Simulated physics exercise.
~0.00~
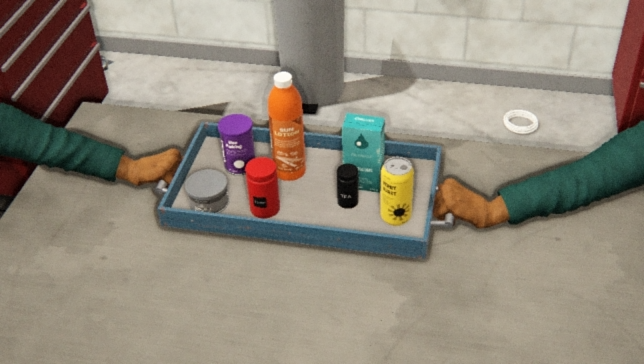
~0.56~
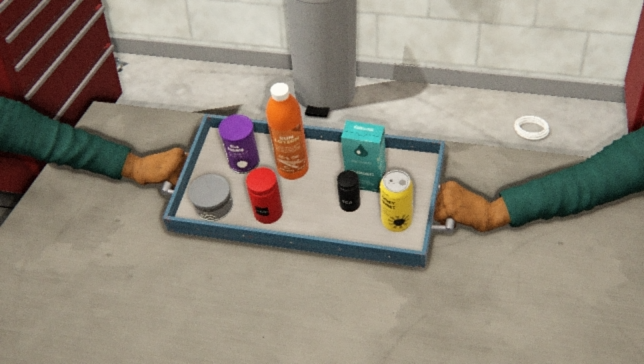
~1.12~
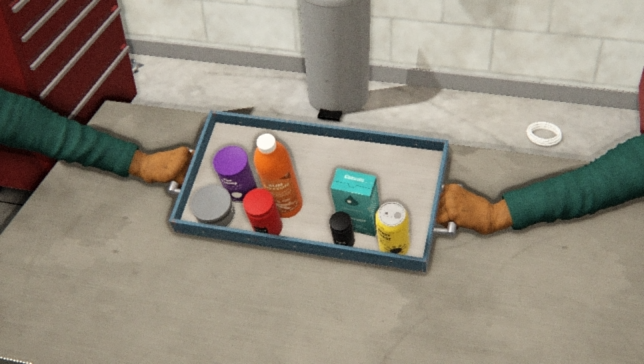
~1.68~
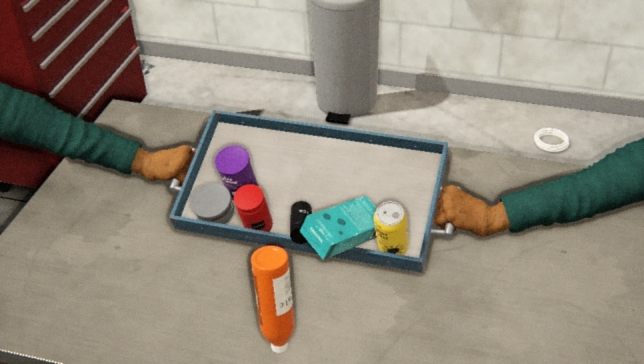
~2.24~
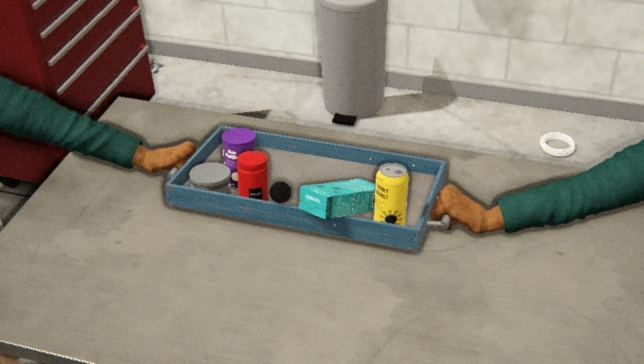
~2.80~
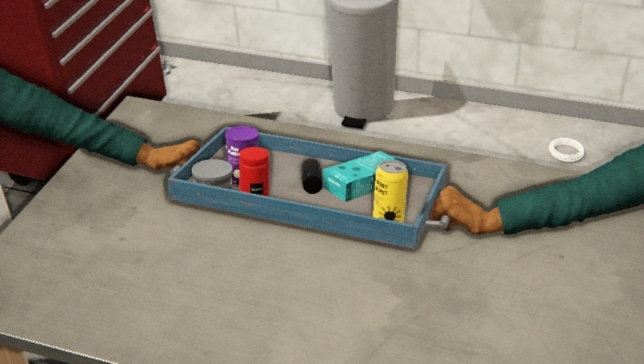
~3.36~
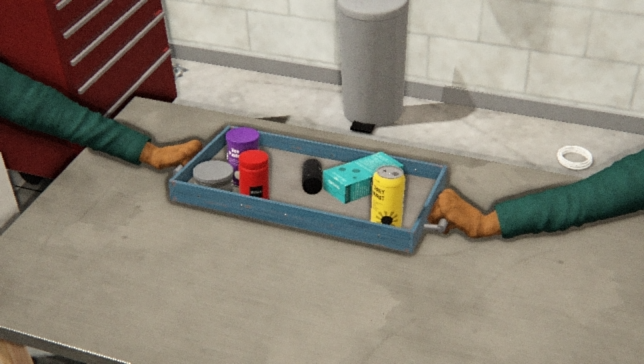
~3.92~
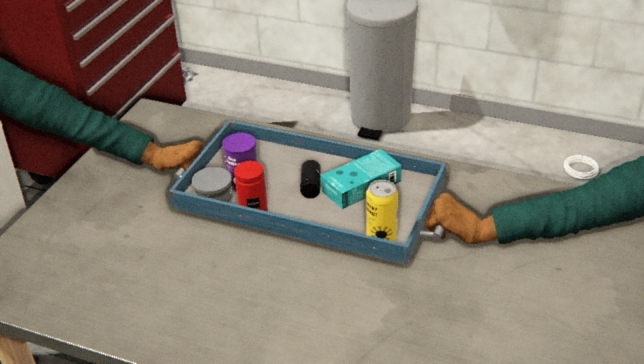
Orange bottle tumbling off a blue tray as two hands tilt it both ways and level it, leaving carton and shaker toppled.
